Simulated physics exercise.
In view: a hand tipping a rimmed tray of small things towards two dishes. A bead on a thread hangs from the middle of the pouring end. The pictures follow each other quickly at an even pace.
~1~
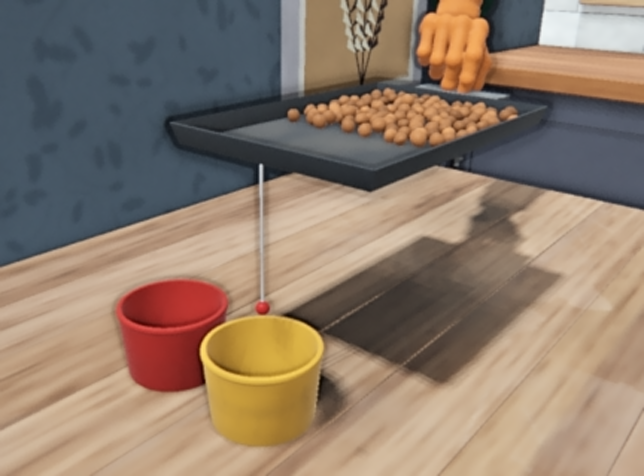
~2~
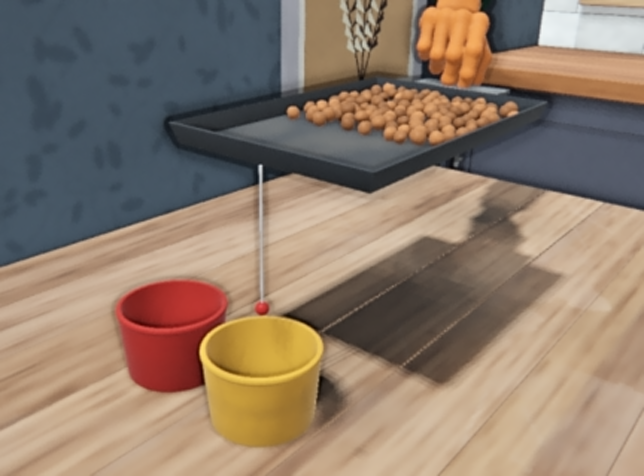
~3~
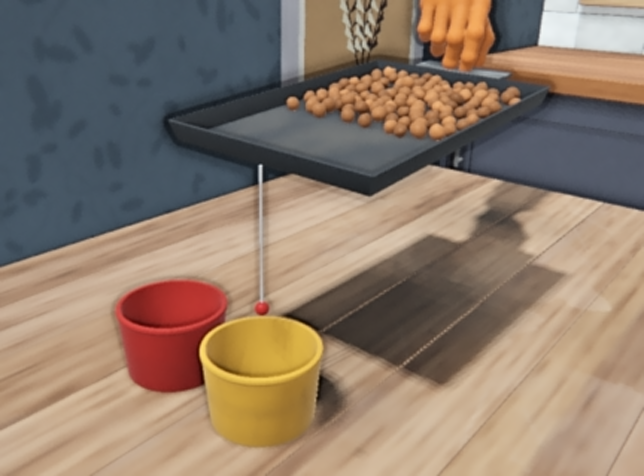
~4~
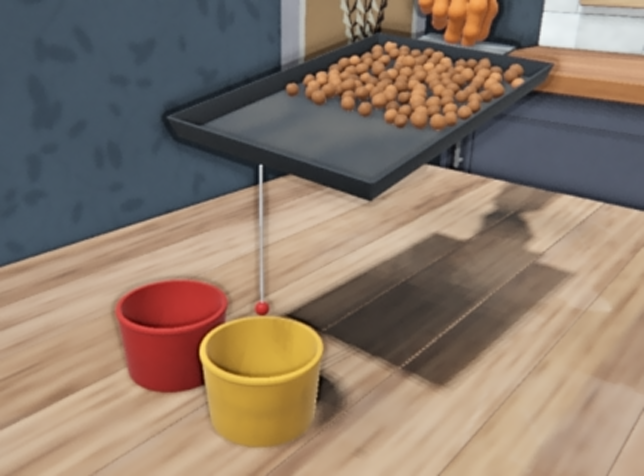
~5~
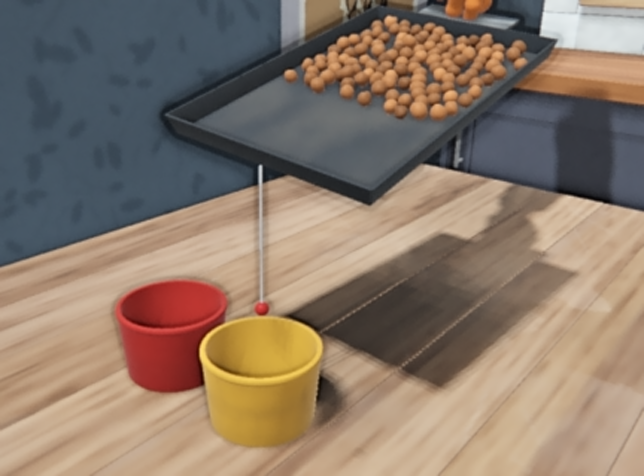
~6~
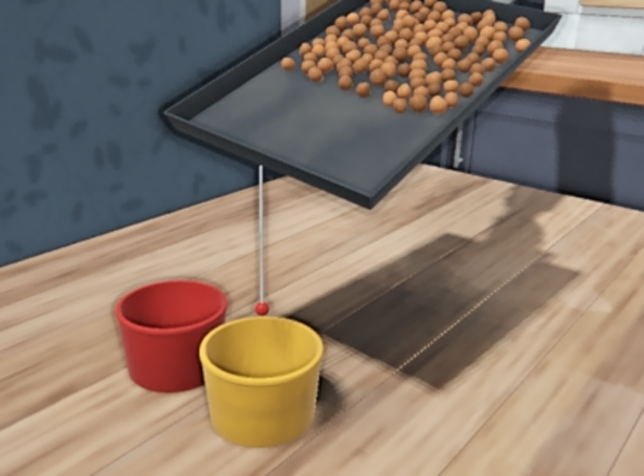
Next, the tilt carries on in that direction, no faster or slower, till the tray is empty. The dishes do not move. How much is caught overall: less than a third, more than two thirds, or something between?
The two hold less than a third of the load.
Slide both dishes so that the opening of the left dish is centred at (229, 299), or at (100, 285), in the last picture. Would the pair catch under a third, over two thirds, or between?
In turn: Under a third; less than a third.
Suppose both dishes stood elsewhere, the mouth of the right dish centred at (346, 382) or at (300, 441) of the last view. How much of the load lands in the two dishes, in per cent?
About 50 and 40 per cent.
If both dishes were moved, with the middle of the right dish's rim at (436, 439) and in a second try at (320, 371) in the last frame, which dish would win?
The first try: The left dish. The second: The right one.
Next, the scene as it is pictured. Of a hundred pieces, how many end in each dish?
For the left dish some 0 %, for the right dish some 10 %.
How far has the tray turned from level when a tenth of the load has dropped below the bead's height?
Roughly 70°.
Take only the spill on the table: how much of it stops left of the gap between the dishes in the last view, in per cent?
Close to 30 per cent.
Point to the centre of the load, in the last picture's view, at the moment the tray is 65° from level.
Close to (325, 186).
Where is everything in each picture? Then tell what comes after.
Corners of the pouring end at (179, 122) and (372, 167), level; middle of the load at (413, 115), hazelnuts; left dish at (132, 349); right dish at (221, 399); bead on its thread at (263, 308), in the first picture.
Corners of the pouring end at (178, 122) and (372, 168), level; middle of the load at (413, 112), in the second picture.
Corners of the pouring end at (177, 120) and (371, 172), tipped barely, lowest at the right corner; middle of the load at (414, 100), in the third picture.
Corners of the pouring end at (176, 116) and (370, 178), tipped a little, lowest at the right corner; middle of the load at (415, 81), in the fourth picture.
Corners of the pouring end at (174, 114) and (370, 184), tipped clearly, lowest at the right corner; middle of the load at (415, 63), in the fifth picture.
Corners of the pouring end at (173, 111) and (369, 190), tipped clearly, lowest at the right corner; middle of the load at (415, 45); left dish at (132, 350); right dish at (221, 400), in the sixth picture.
Soon, tray tipped steeply; about two thirds on the tray; a stray few outside both; about a third in the air.
A while on, tray tipped past a quarter turn; a small part on the tray; a small part in the right dish; about two thirds outside both; a small part in the air.
Towards the end, tray tipped past a quarter turn; a small part in the right dish; most outside both.
Finally, tray tipped past a quarter turn; a small part in the right dish; none in the left dish; most outside both.
